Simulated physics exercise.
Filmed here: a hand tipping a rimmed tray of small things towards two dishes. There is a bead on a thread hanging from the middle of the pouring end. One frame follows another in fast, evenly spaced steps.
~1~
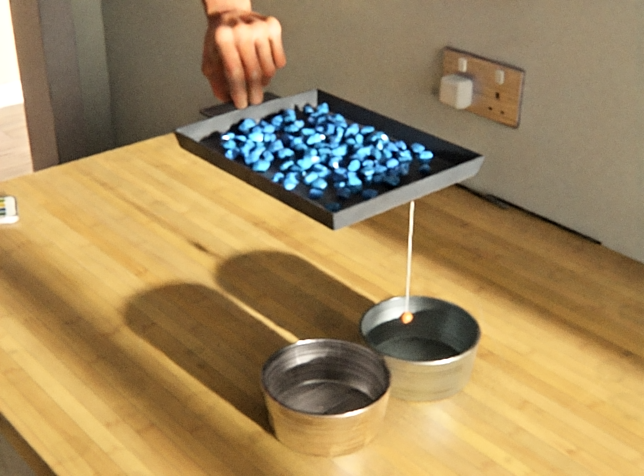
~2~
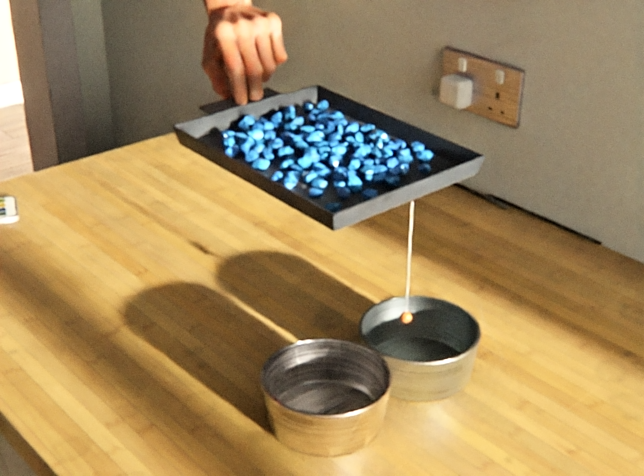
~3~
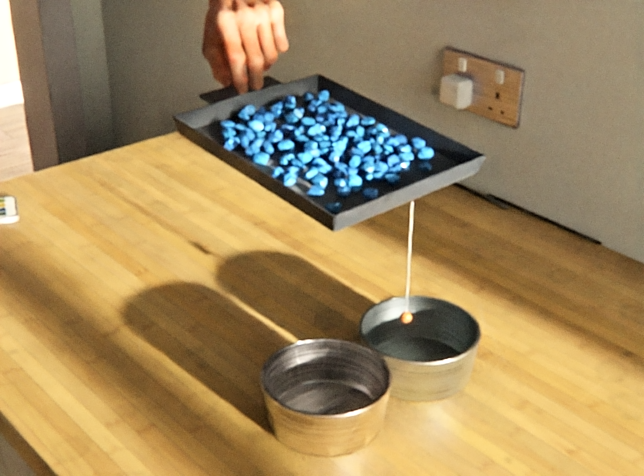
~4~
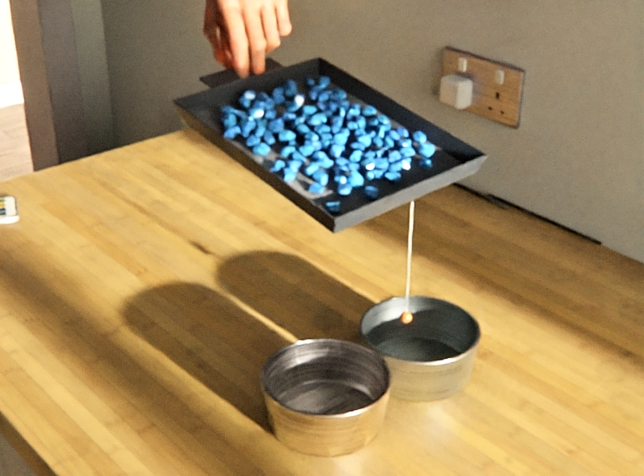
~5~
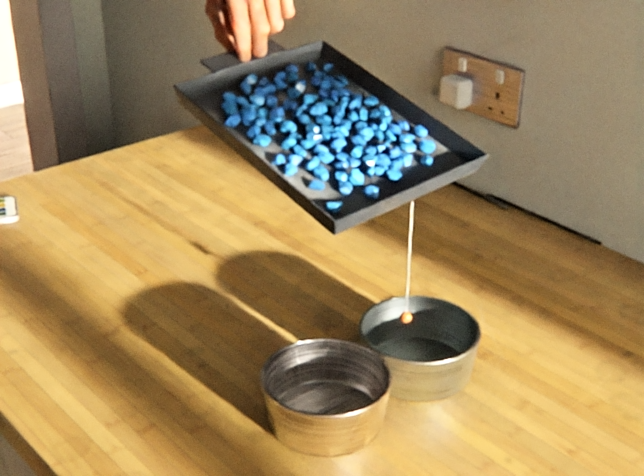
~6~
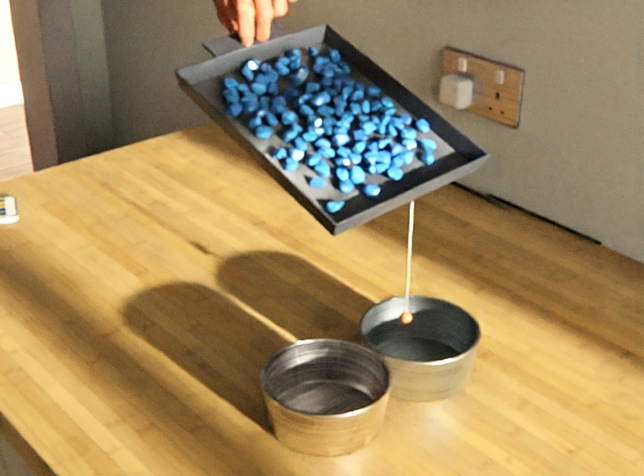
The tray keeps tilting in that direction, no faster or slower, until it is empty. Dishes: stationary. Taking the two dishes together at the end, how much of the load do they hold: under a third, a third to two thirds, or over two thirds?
One to two parts in three.
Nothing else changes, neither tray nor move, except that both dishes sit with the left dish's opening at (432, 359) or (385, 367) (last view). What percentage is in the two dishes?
Close to 60 in a hundred, then close to 80 in a hundred.
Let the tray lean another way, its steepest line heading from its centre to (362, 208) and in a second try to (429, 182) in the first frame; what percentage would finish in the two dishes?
First case around 70 per cent, second case 30 per cent.
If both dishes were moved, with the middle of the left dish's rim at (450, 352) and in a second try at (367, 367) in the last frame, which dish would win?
Position 1 - the left-side one; position 2 - the left-side one.
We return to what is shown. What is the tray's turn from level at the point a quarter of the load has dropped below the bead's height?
80°, roughly.
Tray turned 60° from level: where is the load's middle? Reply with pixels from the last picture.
Look close to (387, 173) in the last picture.
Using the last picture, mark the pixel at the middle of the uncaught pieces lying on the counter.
Close to pixel (460, 438) in the last view.
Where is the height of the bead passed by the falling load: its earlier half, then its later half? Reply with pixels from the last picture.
It goes through near (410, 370) first, then near (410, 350).
Soon after the last picture, tray tipped steeply; all on the tray.
A little later, tray tipped right over; about half on the tray; a small part in the left dish; a small part in the right dish; about a quarter outside both; a small part in the air.
Later still, tray tipped past a quarter turn; about a quarter in the left dish; about a quarter in the right dish; about half outside both.
At rest, tray tipped past a quarter turn; about a quarter in the left dish; about a quarter in the right dish; about half outside both.
